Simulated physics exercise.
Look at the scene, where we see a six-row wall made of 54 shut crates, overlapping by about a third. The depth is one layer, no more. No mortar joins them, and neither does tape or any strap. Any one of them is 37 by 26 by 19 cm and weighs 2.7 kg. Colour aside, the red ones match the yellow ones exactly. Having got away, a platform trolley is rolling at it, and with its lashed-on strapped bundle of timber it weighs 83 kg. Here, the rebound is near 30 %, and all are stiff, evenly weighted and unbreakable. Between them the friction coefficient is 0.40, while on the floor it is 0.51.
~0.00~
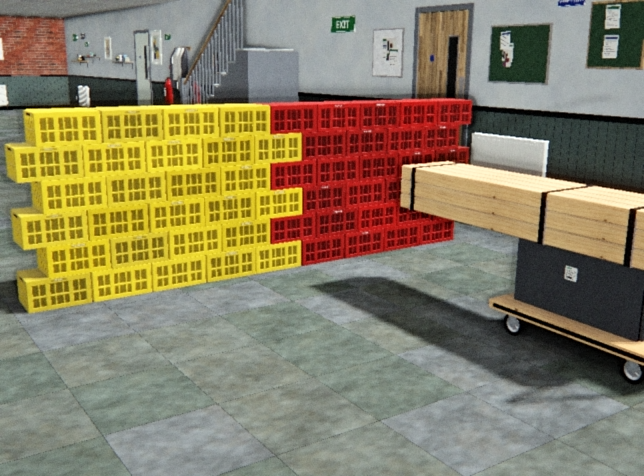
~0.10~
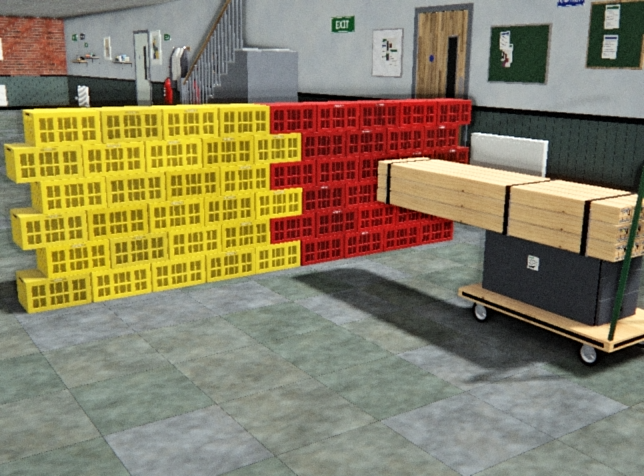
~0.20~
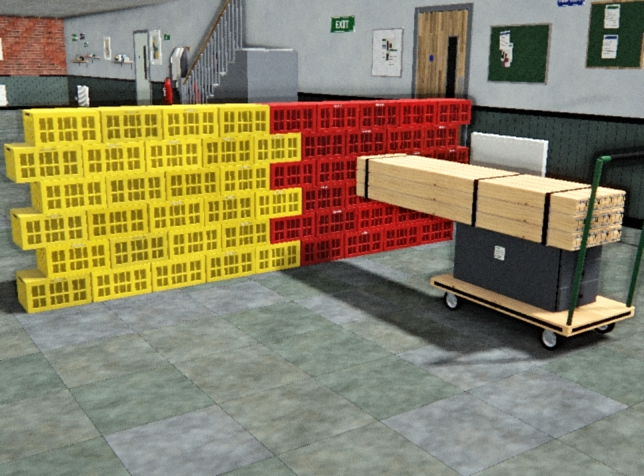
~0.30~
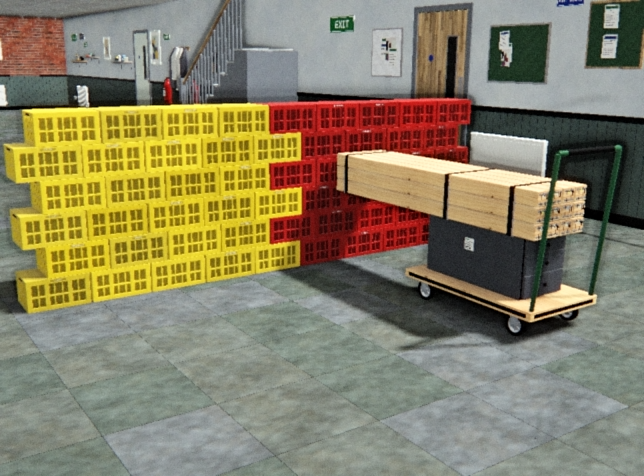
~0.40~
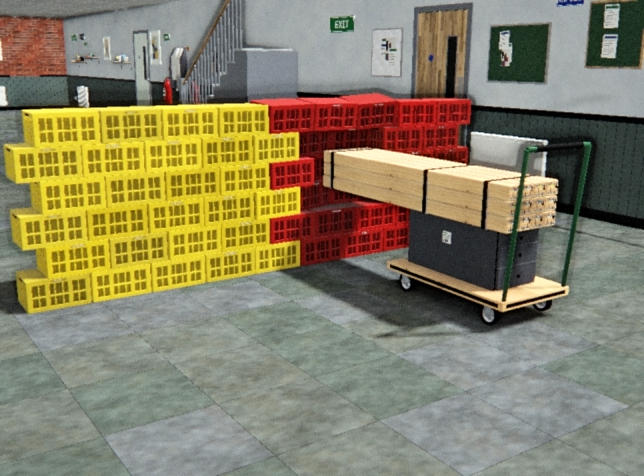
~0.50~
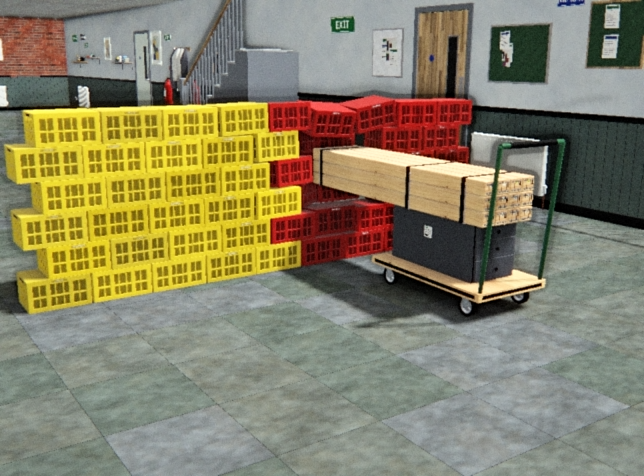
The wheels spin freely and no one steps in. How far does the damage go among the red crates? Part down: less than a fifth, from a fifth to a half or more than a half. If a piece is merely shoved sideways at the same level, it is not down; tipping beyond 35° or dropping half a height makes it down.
Tally: A fifth through a half.
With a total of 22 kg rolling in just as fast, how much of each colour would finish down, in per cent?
Yellow 10, red 50 per cent.
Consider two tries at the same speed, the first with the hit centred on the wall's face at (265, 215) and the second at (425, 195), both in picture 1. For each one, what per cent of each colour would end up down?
For yellow it's 10 then 0 per cent, for red 0 then 40 per cent.
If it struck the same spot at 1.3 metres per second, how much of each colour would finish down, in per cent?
The yellow would finish 10 in a hundred down, the red 40 in a hundred.
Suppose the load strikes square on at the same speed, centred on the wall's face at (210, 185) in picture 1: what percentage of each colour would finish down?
Down at the end: Yellow 30 percent, red 0 percent.
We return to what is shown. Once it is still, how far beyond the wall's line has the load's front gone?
About 140 cm beyond it.
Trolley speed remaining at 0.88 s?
Speed: Around 1.3 m/s.
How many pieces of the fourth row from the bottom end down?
That row ends with 3 down.
After 0.88 s, load 94 cm past the wall's line, still rolling; 9 of the 27 red crates down (9 of 54 in all colours); top red crate leaning 8°.
After 1.36 s, load 1.32 m past the wall's line, still rolling; 10 of the 27 red crates down (12 of 54 in all colours); top red crate leaning 60°, 52 cm lower.
At rest (3.0 s), load 1.40 m past the wall's line, stopped; 11 of the 27 red crates down (13 of 54 in all colours); top red crate on its side; top yellow crate unmoved. That is 41 per cent. As the last picture would show them, middles, top red crate near (162, 223), top yellow crate near (62, 128).
